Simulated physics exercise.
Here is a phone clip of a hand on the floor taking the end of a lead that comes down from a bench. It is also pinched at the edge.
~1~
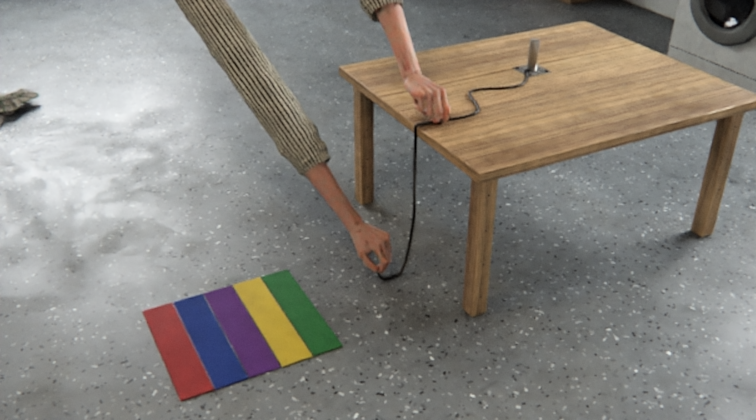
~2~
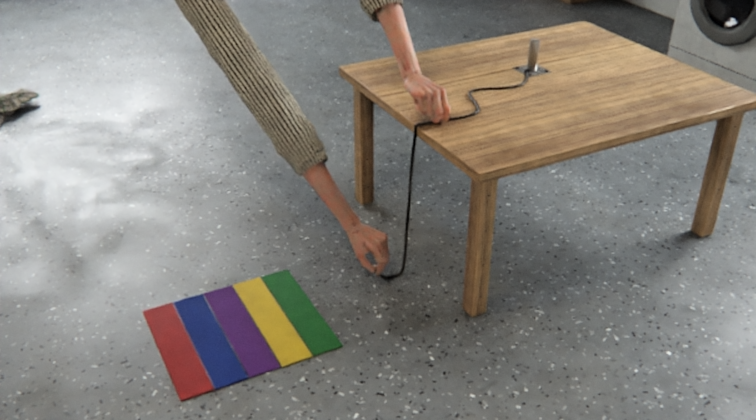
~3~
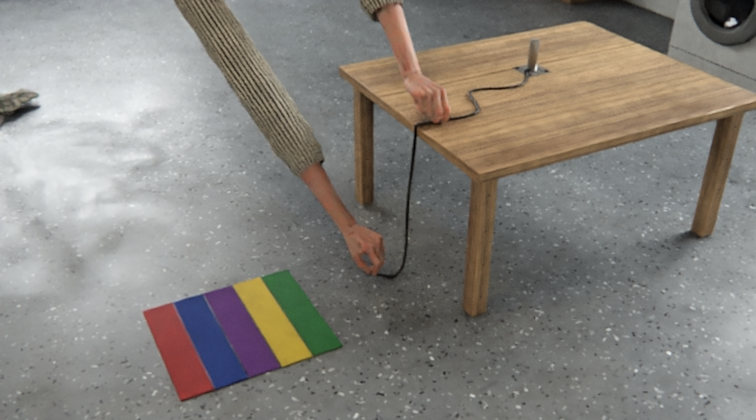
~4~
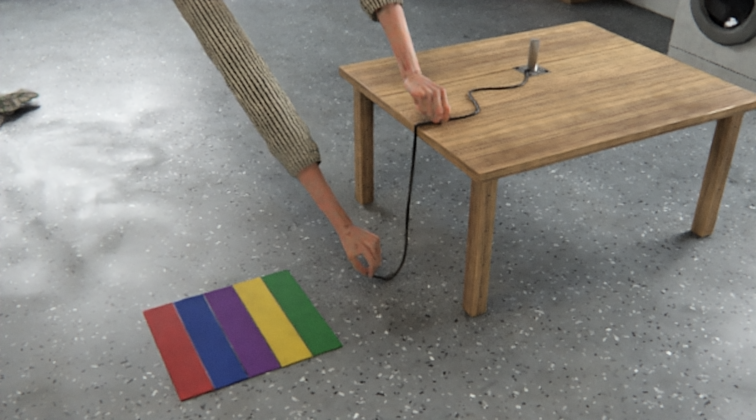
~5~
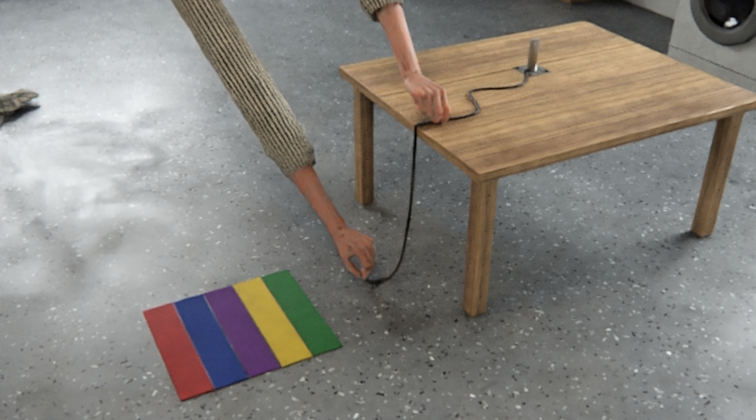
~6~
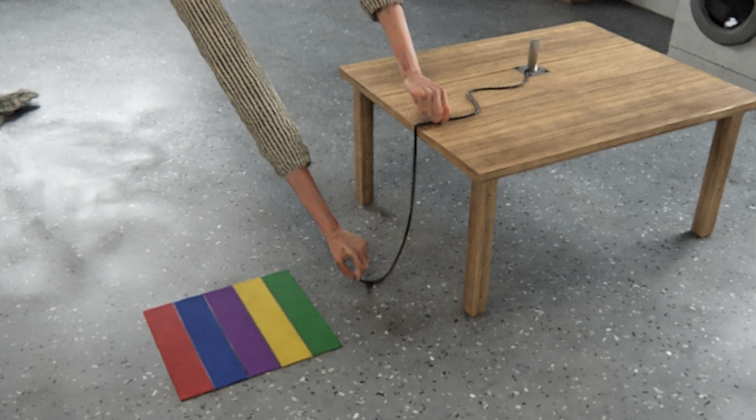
On the floor beside a wooden table, a hand slowly draws a cord's end left.
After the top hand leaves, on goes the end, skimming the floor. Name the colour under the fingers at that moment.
Purple.
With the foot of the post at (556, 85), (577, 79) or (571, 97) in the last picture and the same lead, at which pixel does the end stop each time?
You'd get roughly (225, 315), (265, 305) and (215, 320), one for each try.
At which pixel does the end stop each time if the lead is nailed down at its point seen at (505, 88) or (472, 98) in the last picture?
First try near (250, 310), second near (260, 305).
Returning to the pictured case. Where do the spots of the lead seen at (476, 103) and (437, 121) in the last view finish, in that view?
Well, the first one sits at (448, 106), and the second one sits at (399, 134).
Soon after, end near (303, 293); over green.
Then, end near (261, 306); over yellow.
At full stretch, end near (237, 313); over purple. It gets as far as the purple strip.
